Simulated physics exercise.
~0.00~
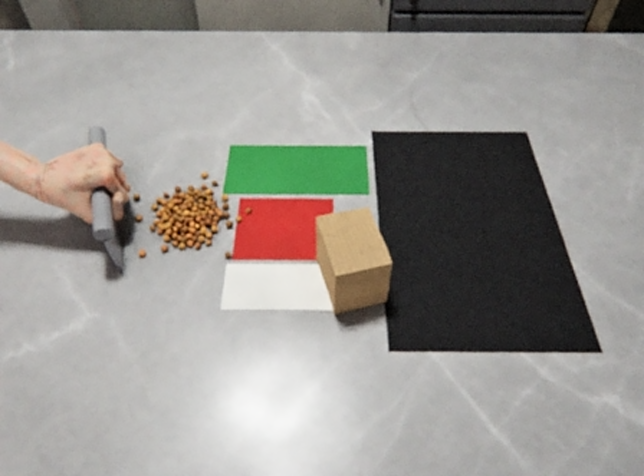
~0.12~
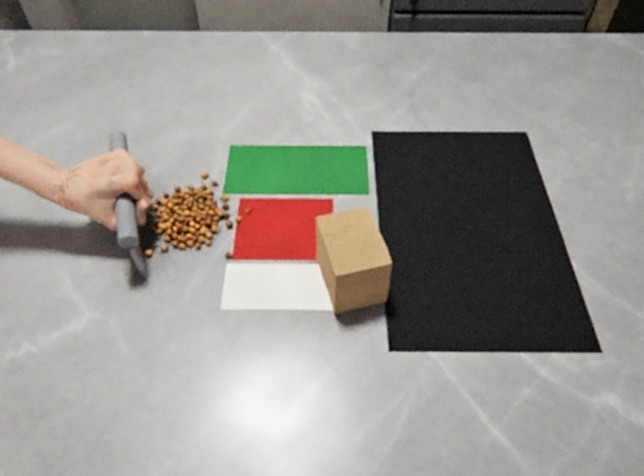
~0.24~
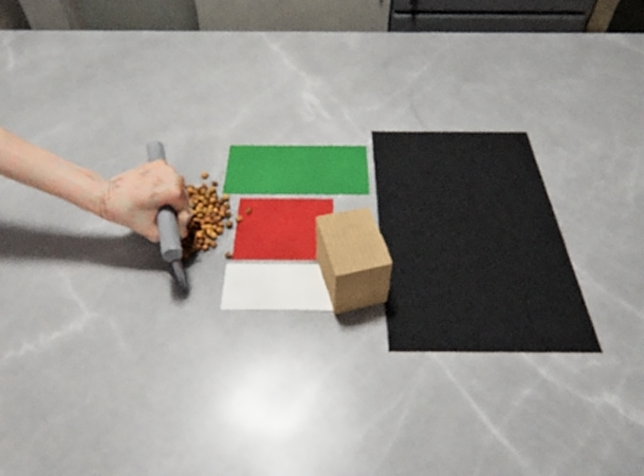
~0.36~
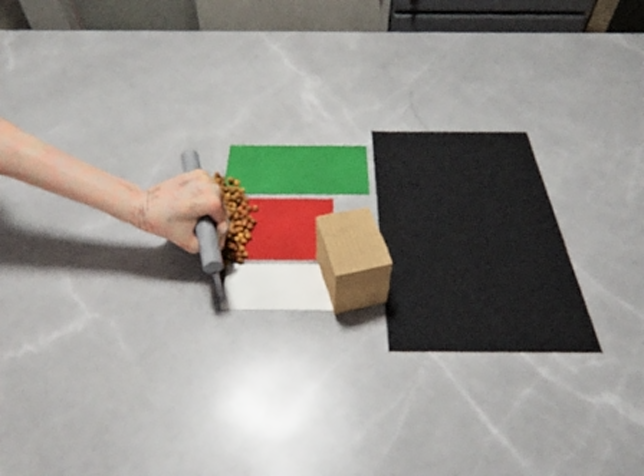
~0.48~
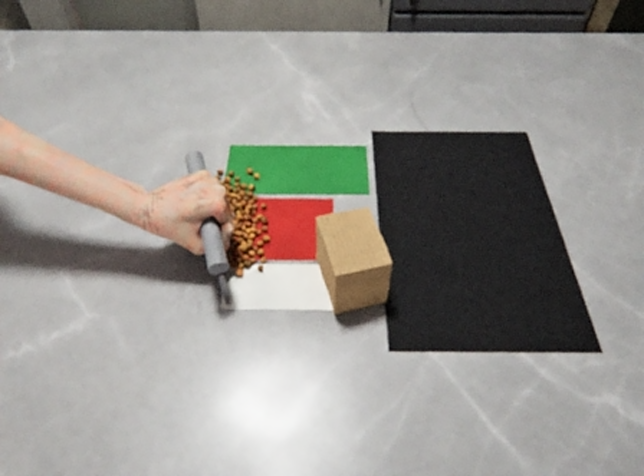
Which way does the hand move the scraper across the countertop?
The hand moves the scraper to the right, towards the coloured mats.
